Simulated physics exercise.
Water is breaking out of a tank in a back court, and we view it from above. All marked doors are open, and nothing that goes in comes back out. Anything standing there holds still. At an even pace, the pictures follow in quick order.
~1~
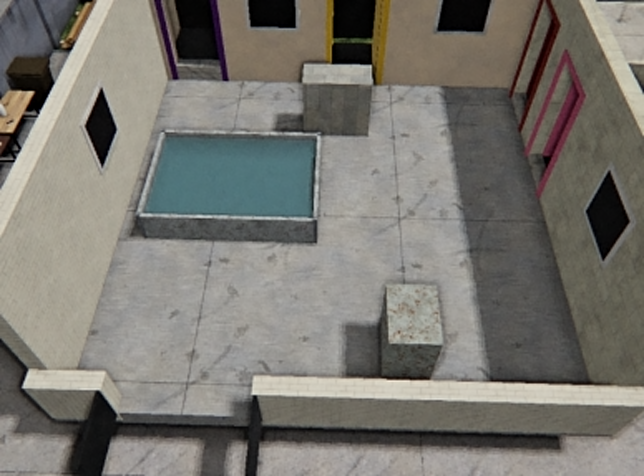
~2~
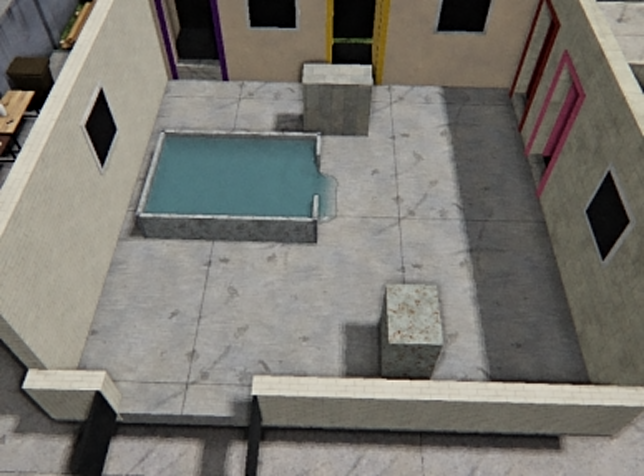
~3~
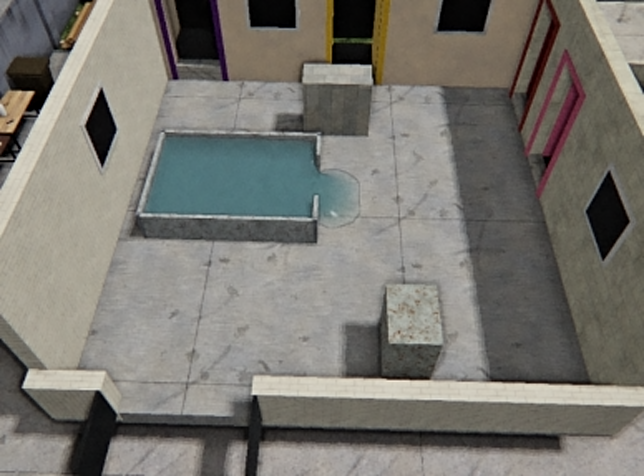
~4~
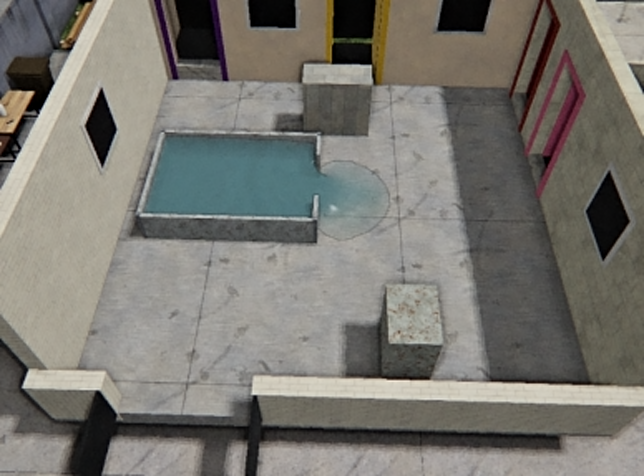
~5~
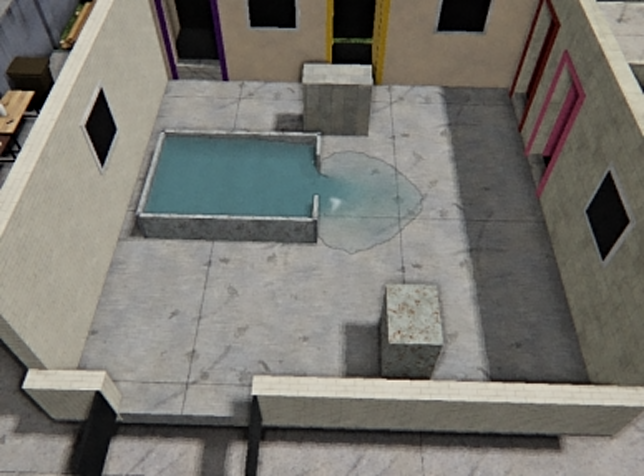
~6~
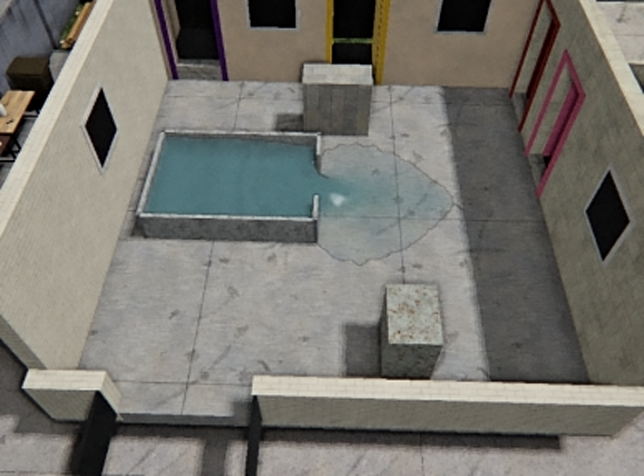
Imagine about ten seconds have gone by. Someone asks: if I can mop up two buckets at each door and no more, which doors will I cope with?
My prediction: The yellow door stays within two buckets of inflow; the red door stays within two buckets of inflow; the pink door passes two buckets of inflow; the purple door stays within two buckets of inflow.
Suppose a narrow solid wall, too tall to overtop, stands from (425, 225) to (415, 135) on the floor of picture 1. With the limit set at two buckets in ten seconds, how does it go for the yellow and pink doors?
Yellow: Beyond the limit; pink: Inside the limit.
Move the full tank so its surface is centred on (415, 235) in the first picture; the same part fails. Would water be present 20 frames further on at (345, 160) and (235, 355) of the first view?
Unflooded, then unflooded.
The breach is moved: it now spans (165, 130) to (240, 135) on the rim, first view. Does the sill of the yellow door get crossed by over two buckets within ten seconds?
In that case, yellow door overshoots.
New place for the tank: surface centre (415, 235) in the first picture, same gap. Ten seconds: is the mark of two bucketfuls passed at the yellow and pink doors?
The yellow door doesn't reach it and the pink door doesn't reach it.
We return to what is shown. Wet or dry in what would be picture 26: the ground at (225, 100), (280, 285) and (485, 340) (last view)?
In turn, the points end up high and dry, high and dry and soaked.
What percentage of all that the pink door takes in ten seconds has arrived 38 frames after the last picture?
Estimated share: About 85 %.
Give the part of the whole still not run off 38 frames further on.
96 per cent.
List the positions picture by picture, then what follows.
In the first picture, the water tank at (235, 176) is whole and still.
In the second picture, the front is at (324, 177), out from the gap at (315, 192).
In the third picture, the front is at (351, 180), out from the gap at (315, 192).
In the fourth picture, the front is at (383, 191), out from the gap at (315, 192).
In the fifth picture, water pours out at (315, 191) and has run to (414, 192).
In the sixth picture, water pours out at (315, 191) and has run to (446, 198).
A moment on, water covers 25 % of the floor; the yellow door not reached, the red door not reached, the pink door not reached, the purple door not reached.
Next, water covers 35 % of the floor; the yellow door not reached, the red door not reached, the pink door under two buckets in, the purple door not reached.
Then, water covers 45 % of the floor; the yellow door not reached, the red door wet at the sill, nothing in, the pink door over two buckets in, the purple door not reached.
Later, water covers 55 % of the floor; the yellow door wet at the sill, nothing in, the red door wet at the sill, nothing in, the pink door far over two buckets in, the purple door not reached.
In the end, water covers 80 % of the floor; the yellow door wet at the sill, nothing in, the red door wet at the sill, nothing in, the pink door far over two buckets in, the purple door wet at the sill, nothing in.
